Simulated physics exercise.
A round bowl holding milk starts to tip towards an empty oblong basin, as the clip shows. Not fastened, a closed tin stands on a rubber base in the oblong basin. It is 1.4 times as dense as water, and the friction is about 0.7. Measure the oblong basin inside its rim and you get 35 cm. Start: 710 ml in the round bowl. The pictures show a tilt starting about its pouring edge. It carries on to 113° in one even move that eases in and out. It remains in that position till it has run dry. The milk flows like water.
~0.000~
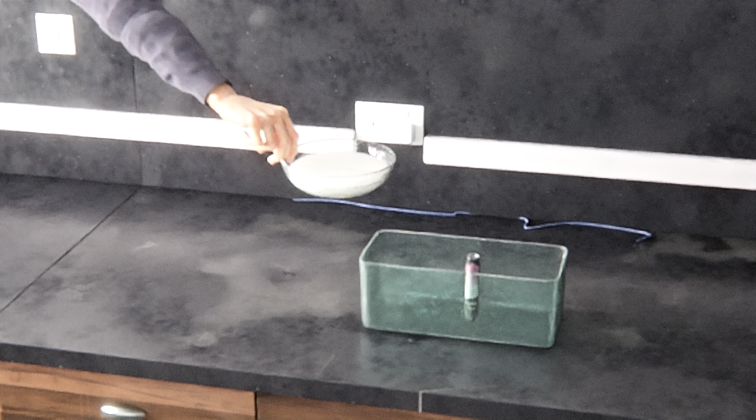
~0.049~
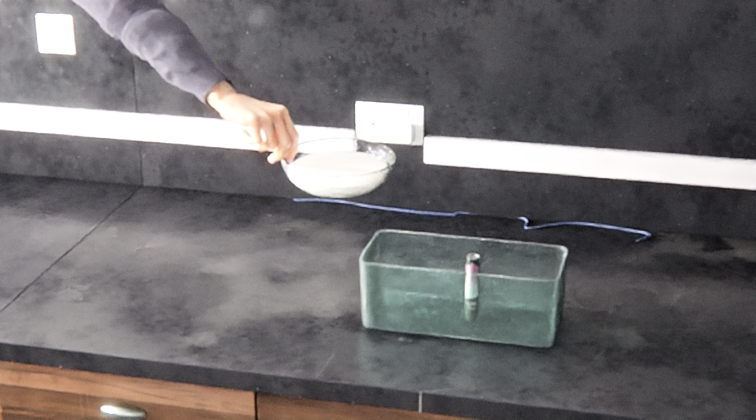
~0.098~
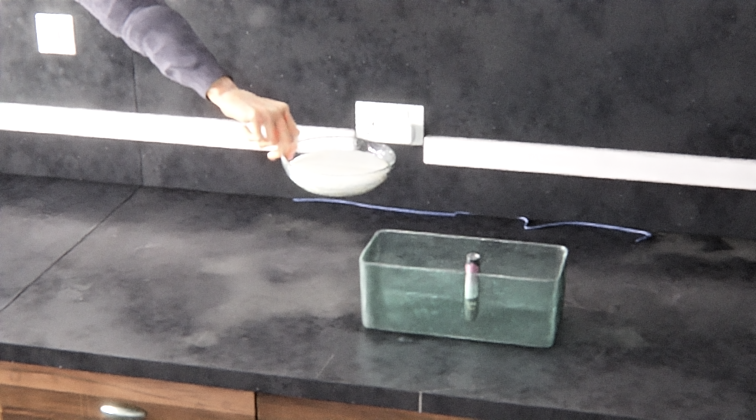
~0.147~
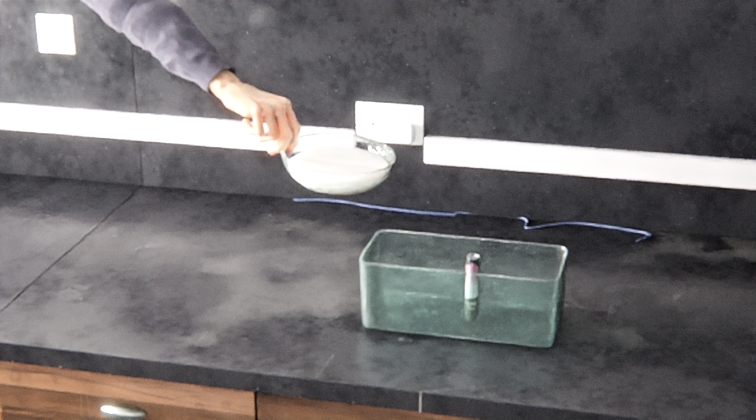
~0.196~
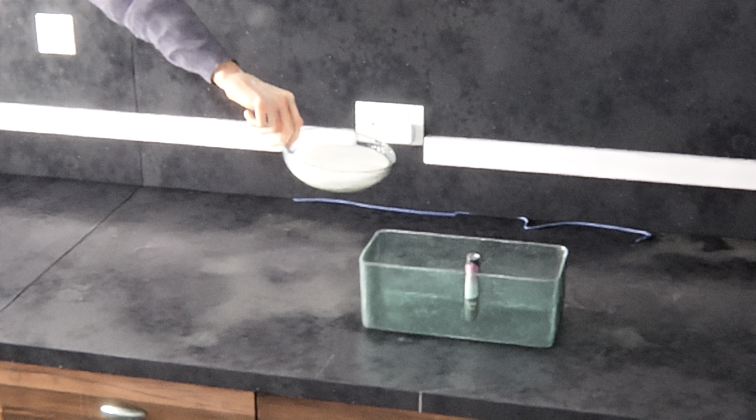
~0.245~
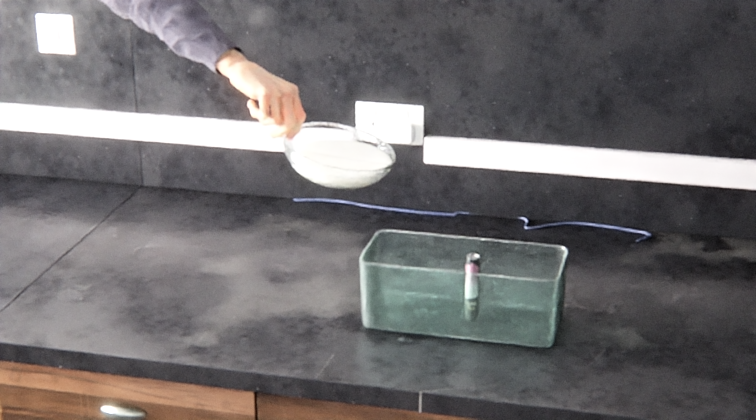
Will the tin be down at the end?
My guess is it's going to keel over.
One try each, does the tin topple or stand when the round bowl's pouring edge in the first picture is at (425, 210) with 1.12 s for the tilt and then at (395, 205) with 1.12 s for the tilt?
First it stays on its base; then it stays on its base.
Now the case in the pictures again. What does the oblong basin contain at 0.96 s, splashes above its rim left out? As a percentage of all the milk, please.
Near 96 in a hundred.
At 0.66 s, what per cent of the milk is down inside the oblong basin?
Close to 14 in a hundred.
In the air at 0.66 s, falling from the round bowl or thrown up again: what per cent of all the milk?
Near 62 per cent of it all.
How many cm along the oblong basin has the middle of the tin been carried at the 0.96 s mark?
5 cm, roughly.
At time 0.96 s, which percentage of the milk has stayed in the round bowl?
Roughly 0 per cent.
Then, 0.66 s in, the tilt is 72° and 24 per cent is still to pour; the tin stands where it began.
Then, 0.96 s in, the tilt is 107° and 0 per cent is still to pour; the tin leans 45°.
Then, 1.28 s in, the tilt is 113° and 0 per cent is still to pour; the tin lies on its side.
Then, 1.62 s in, the tilt is 113° and 0 per cent is still to pour; the tin lies on its side.
Finally, the tin lies on its side.
